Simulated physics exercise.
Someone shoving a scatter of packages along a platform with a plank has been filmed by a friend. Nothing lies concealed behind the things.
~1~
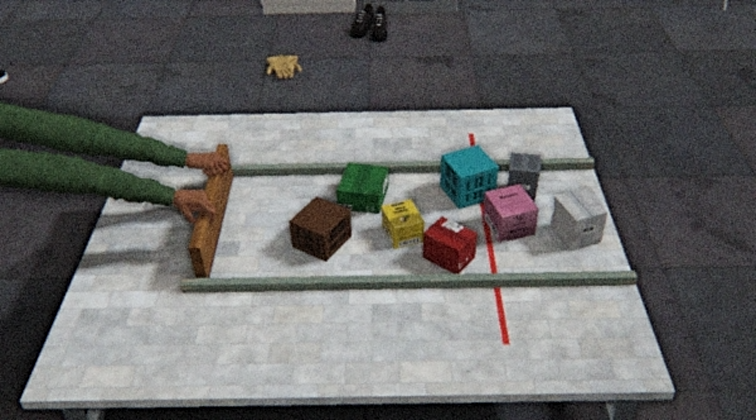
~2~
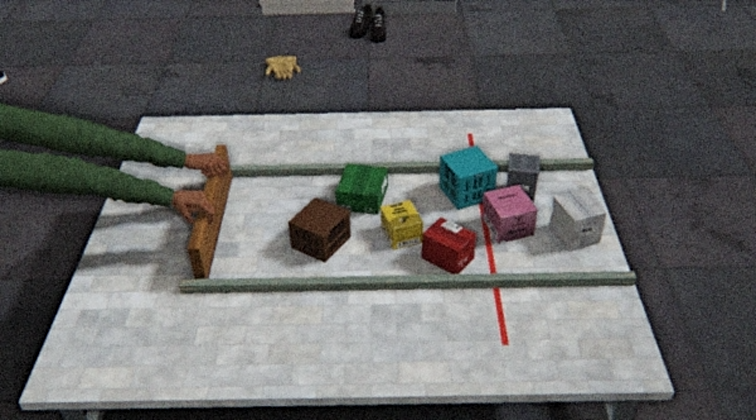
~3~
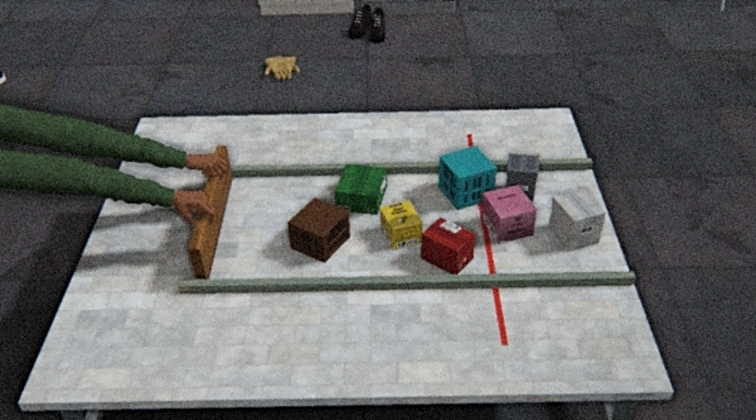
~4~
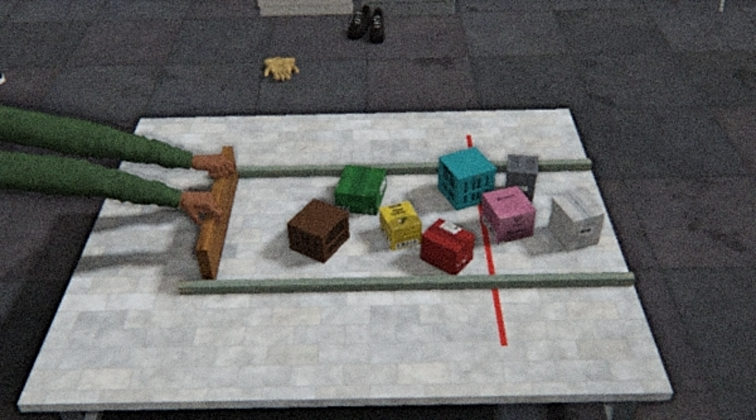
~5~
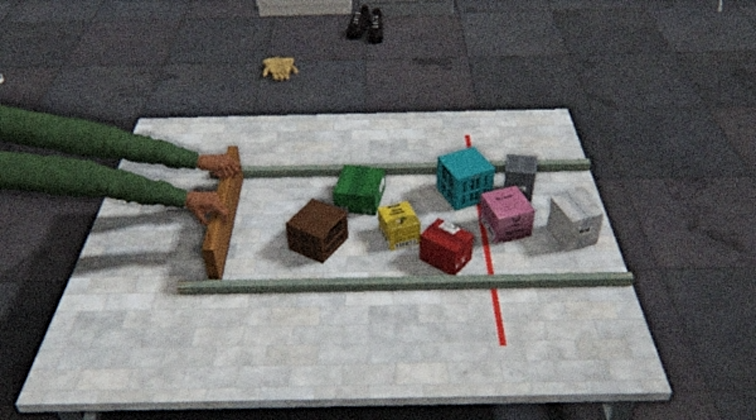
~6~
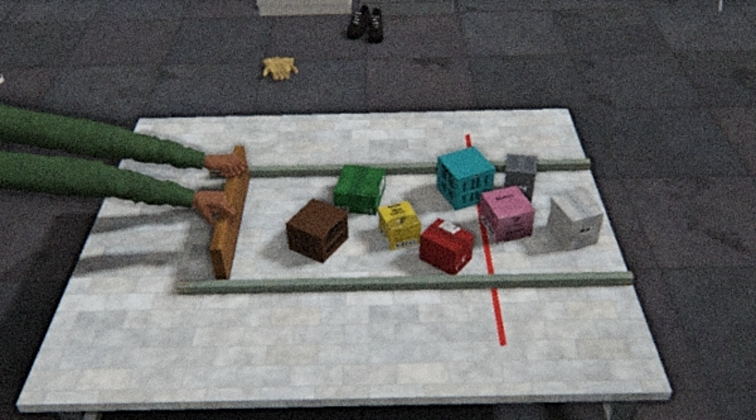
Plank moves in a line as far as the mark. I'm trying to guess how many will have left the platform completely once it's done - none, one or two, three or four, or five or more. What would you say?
I would say one or two leave it.
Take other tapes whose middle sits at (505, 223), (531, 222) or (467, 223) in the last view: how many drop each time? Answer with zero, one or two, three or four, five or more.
Taking the places in the order asked: One or two, then three or four, then not one.
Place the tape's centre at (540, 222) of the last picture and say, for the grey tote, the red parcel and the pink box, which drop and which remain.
Per object: Grey tote goes, red parcel stays, pink box goes.
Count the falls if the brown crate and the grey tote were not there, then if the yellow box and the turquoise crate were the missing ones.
First 0, then 0.
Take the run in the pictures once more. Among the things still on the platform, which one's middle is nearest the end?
The grey tote ends up foremost.
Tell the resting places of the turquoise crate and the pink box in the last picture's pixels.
First (544, 180), then (578, 213).
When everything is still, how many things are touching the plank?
The count in contact is 3.
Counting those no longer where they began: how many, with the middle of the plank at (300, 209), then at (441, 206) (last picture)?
Counts: 1 / 8.
Soon after, none off yet; white parcel at rest near (574, 220); grey tote at rest near (520, 178); pink box at rest near (507, 215).
Then, none off yet; white parcel moving near (578, 221); grey tote moved a little near (534, 178); pink box moved a little near (532, 214).
By the end, the number that fall off is one or two; fallen, white parcel.
